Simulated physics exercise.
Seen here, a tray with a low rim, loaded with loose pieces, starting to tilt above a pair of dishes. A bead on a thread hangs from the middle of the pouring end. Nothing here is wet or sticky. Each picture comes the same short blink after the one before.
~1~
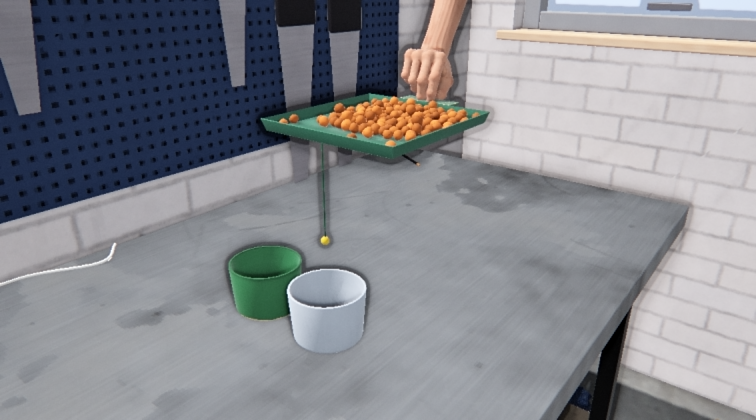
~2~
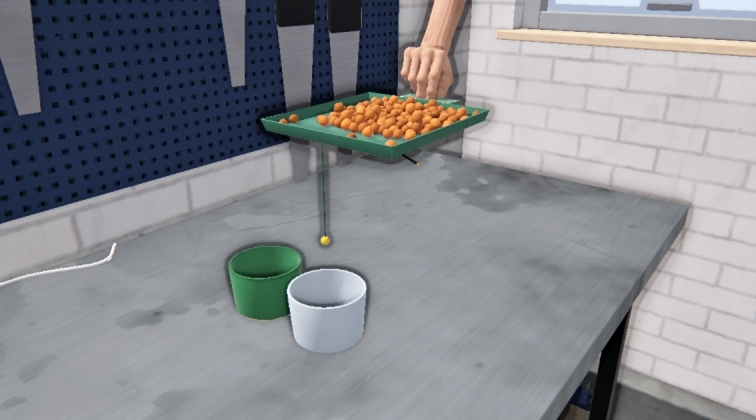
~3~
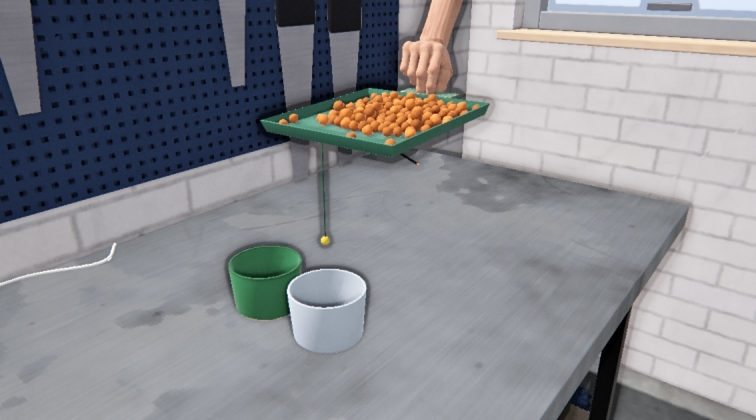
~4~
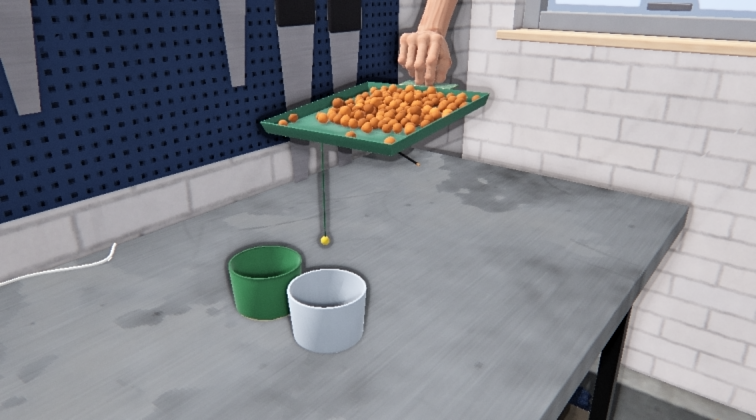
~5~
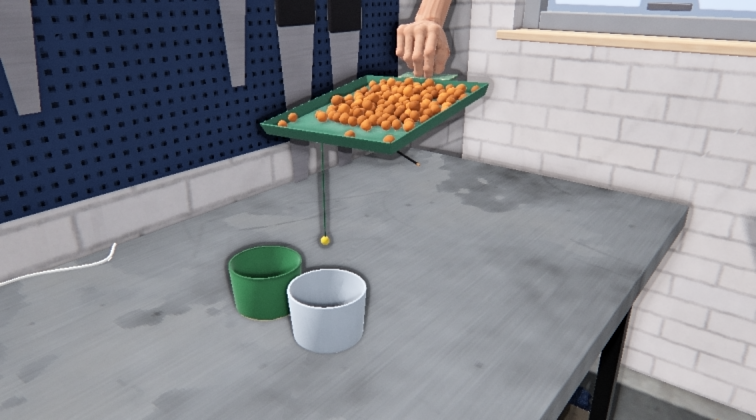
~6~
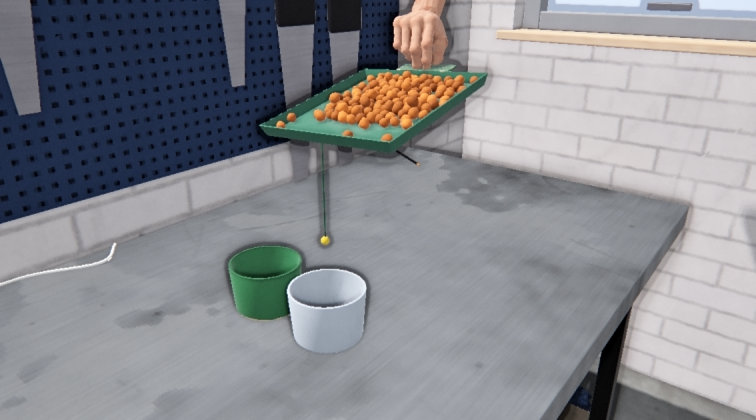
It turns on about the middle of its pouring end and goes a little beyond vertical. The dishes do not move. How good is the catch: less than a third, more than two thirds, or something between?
The two hold between a third and two thirds of the load.
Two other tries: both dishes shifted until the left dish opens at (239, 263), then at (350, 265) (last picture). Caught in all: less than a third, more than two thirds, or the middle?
One: Under a third. Two: Under a third.
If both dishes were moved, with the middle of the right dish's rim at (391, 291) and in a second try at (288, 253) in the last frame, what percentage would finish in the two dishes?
The first gives 10 %, the second 70 %.
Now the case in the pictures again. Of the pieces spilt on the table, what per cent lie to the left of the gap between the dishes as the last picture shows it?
Close to 80 per cent.
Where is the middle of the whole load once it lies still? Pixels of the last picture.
Close to (259, 291).
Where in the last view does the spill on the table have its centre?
Close to (230, 267).
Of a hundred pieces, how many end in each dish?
About: Left dish 40, right dish 10 per cent.
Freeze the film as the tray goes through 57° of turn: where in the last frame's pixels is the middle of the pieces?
At about (319, 100).
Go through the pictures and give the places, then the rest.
Corners of the pouring end near (266, 119) and (392, 145), level; middle of the load near (390, 119), coated peanuts; left dish near (239, 293); right dish near (301, 323); bead on its thread near (325, 241), in the first frame.
Corners of the pouring end near (266, 119) and (392, 145), level; middle of the load near (390, 118), in the second frame.
Corners of the pouring end near (266, 120) and (391, 144), tipped barely, lowest at the left corner; middle of the load near (390, 115), in the third frame.
Corners of the pouring end near (265, 121) and (391, 143), tipped a little, lowest at the left corner; middle of the load near (394, 107), in the fourth frame.
Corners of the pouring end near (265, 123) and (390, 141), tipped a little, lowest at the left corner; middle of the load near (393, 101), in the fifth frame.
Corners of the pouring end near (265, 124) and (389, 140), tipped a little, lowest at the left corner; middle of the load near (392, 96); left dish near (239, 293); right dish near (301, 323), in the sixth frame.
Shortly afterwards, tray tipped steeply; all but a few on the tray; only a few in the left dish; only a few outside both; only a few in the air.
Next, tray tipped right over; a little on the tray; a little in the right dish; near a third in the left dish; near a third outside both; a little in the air.
Some moments later, tray tipped past a quarter turn; a little in the right dish; near half in the left dish; near half outside both.
In the end, tray tipped past a quarter turn; a little in the right dish; near half in the left dish; near half outside both.
